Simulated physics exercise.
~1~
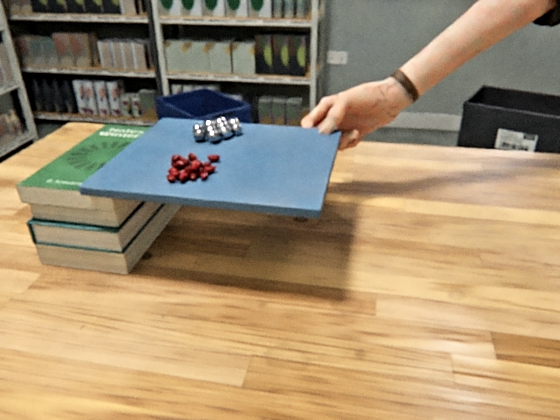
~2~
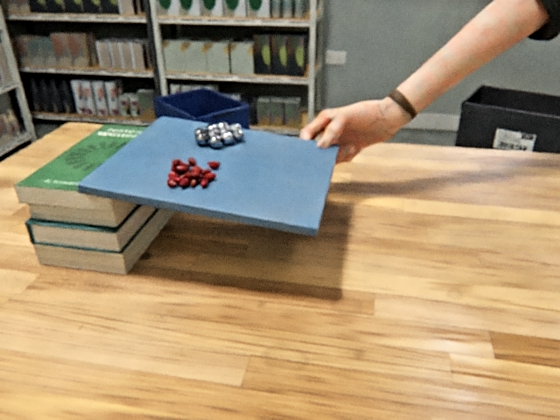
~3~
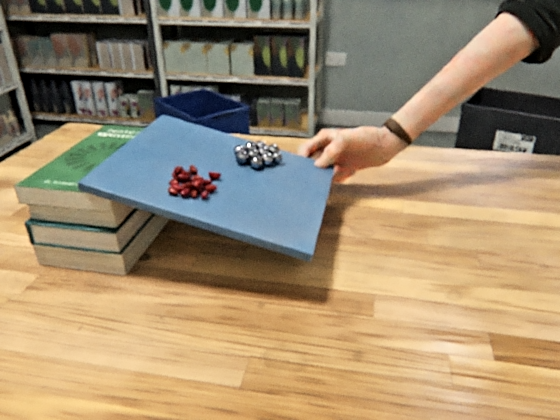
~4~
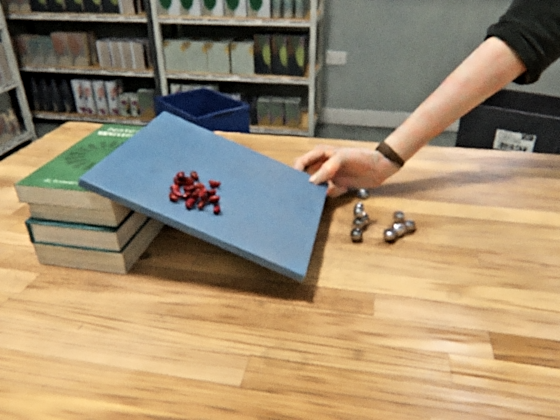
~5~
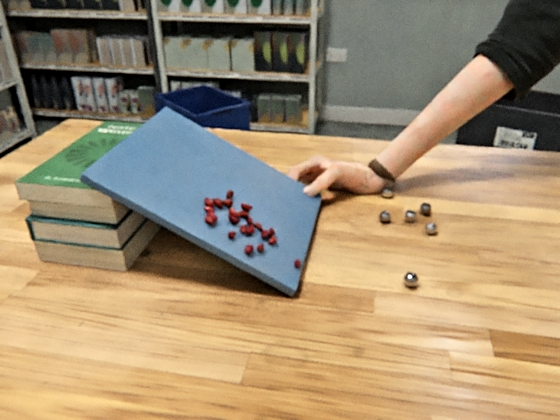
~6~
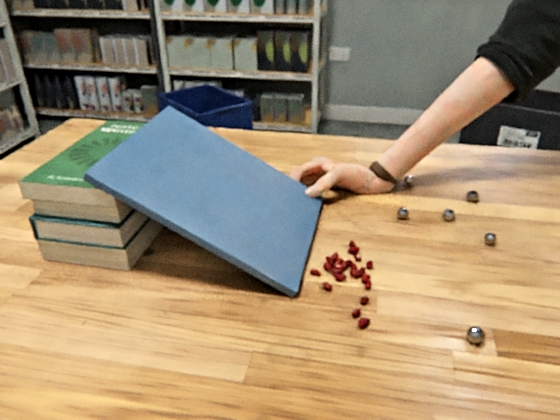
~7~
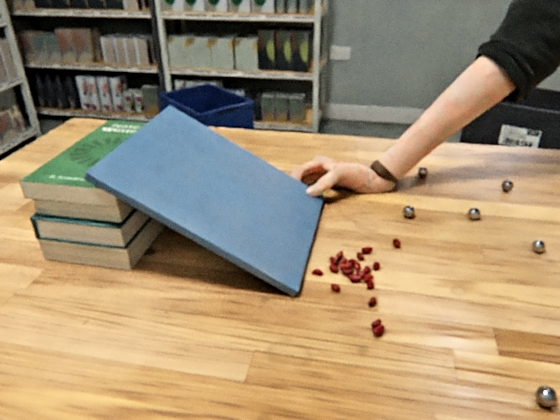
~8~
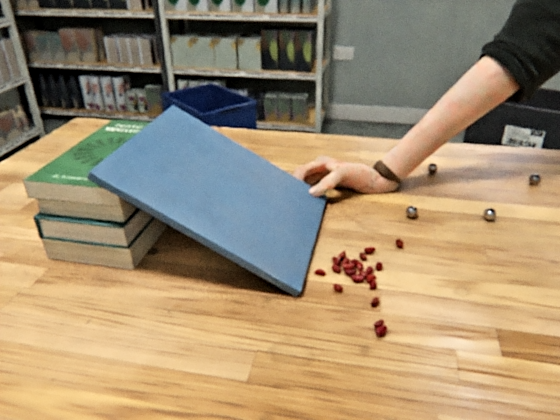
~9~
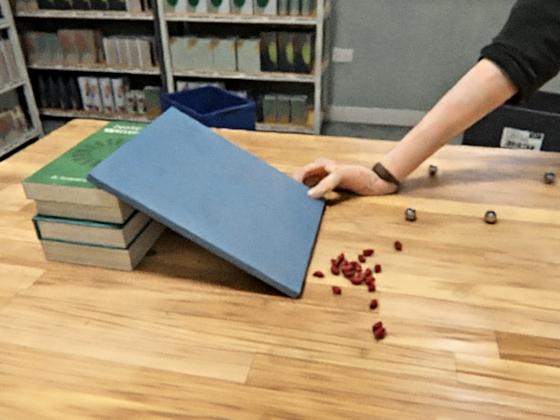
On a wooden counter, a hand lowers a board, and silver balls roll beyond red pieces.
